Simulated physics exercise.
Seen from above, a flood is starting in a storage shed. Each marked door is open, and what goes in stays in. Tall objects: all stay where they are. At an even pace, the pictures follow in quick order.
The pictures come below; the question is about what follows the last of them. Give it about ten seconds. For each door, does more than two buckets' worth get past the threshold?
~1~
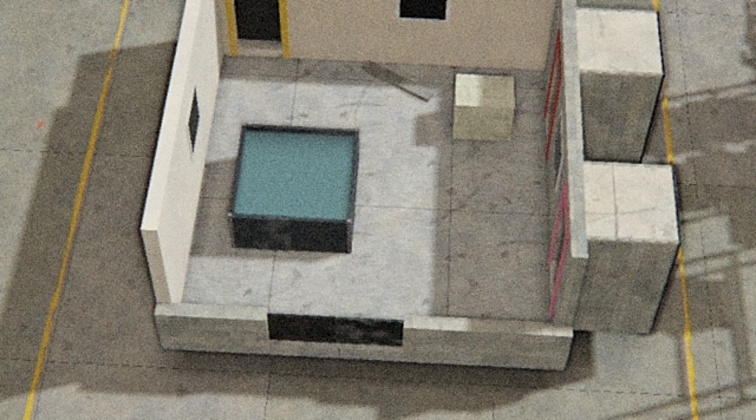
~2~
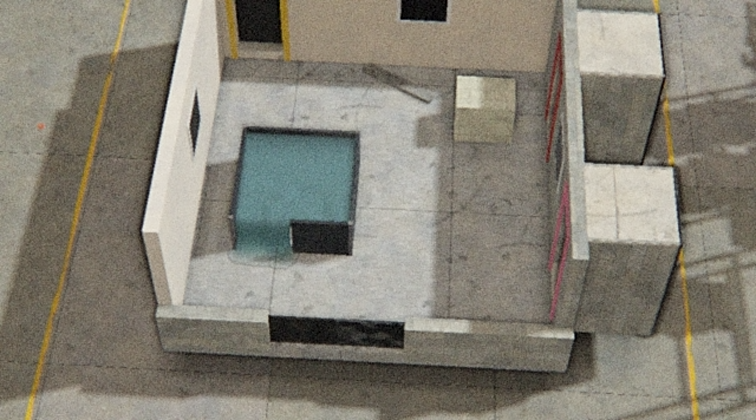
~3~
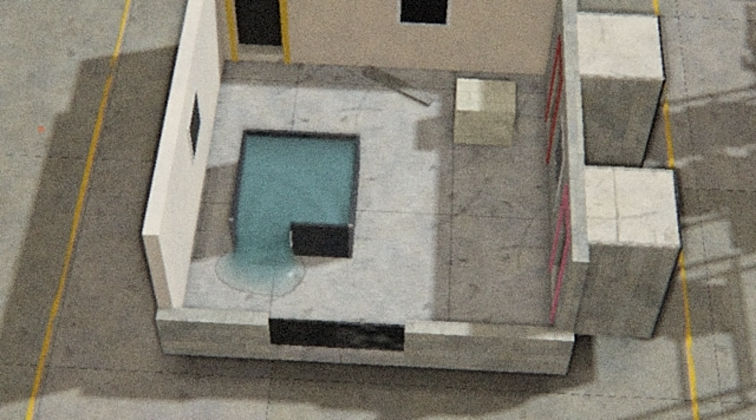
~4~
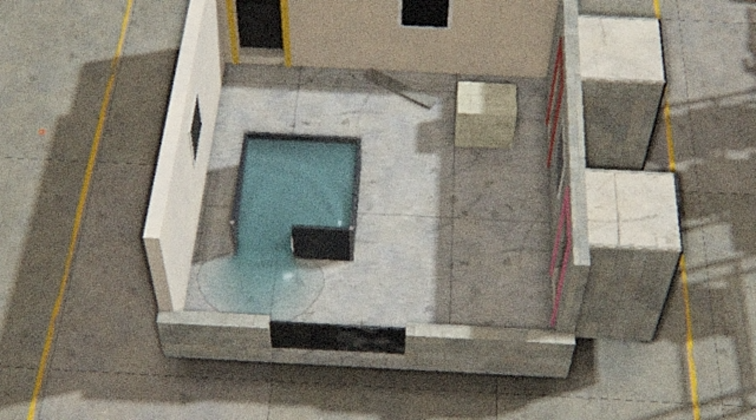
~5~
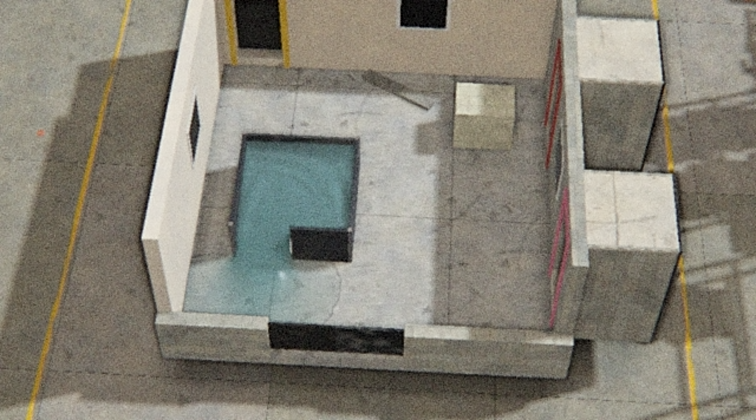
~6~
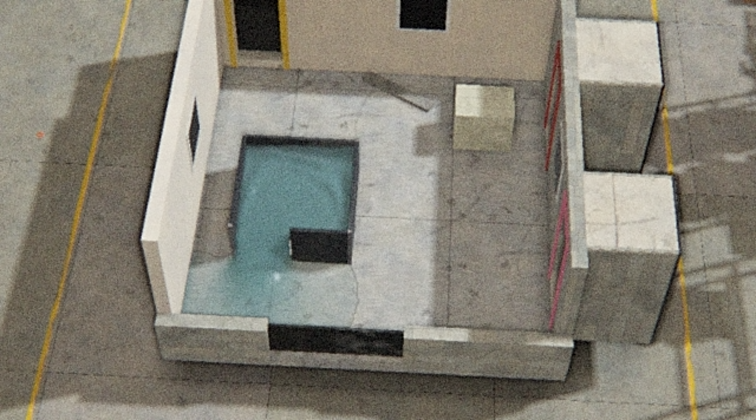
The pink door will get two buckets at most; the yellow door will get two buckets at most; the red door will get two buckets at most.
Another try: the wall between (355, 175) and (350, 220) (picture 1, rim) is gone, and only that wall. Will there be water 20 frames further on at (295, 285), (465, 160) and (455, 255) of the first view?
In that order: Free of water, awash, covered.
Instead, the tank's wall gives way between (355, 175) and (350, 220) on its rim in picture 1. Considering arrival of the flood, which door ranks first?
Answer: The pink-painted one.
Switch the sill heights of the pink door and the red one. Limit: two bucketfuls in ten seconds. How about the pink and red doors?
Well, the pink door is swamped, while the red door copes.
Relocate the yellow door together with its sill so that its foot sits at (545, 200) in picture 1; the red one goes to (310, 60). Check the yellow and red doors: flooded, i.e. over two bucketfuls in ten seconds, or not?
I'd expect the yellow door remains short of it, and the red door remains short of it too.
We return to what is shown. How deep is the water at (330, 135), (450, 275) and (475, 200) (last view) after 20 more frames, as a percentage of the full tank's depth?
0, 4 and 2 per cent, roughly.
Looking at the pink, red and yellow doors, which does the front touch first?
I'd go with the one in pink.
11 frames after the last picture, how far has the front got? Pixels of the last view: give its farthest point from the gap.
Farthest reach: About (548, 357).
A moment on, water covers 15 % of the floor; the pink door not reached, the yellow door not reached, the red door not reached.
Next, water covers 30 % of the floor; the pink door not reached, the yellow door not reached, the red door not reached.
Then, water covers 55 % of the floor; the pink door wet at the sill, nothing in, the yellow door wet at the sill, nothing in, the red door not reached.
Later, water covers 85 % of the floor; the pink door wet at the sill, nothing in, the yellow door under two buckets in, the red door wet at the sill, nothing in.
In the end, water covers 100 % of the floor; the pink door wet at the sill, nothing in, the yellow door under two buckets in, the red door wet at the sill, nothing in.
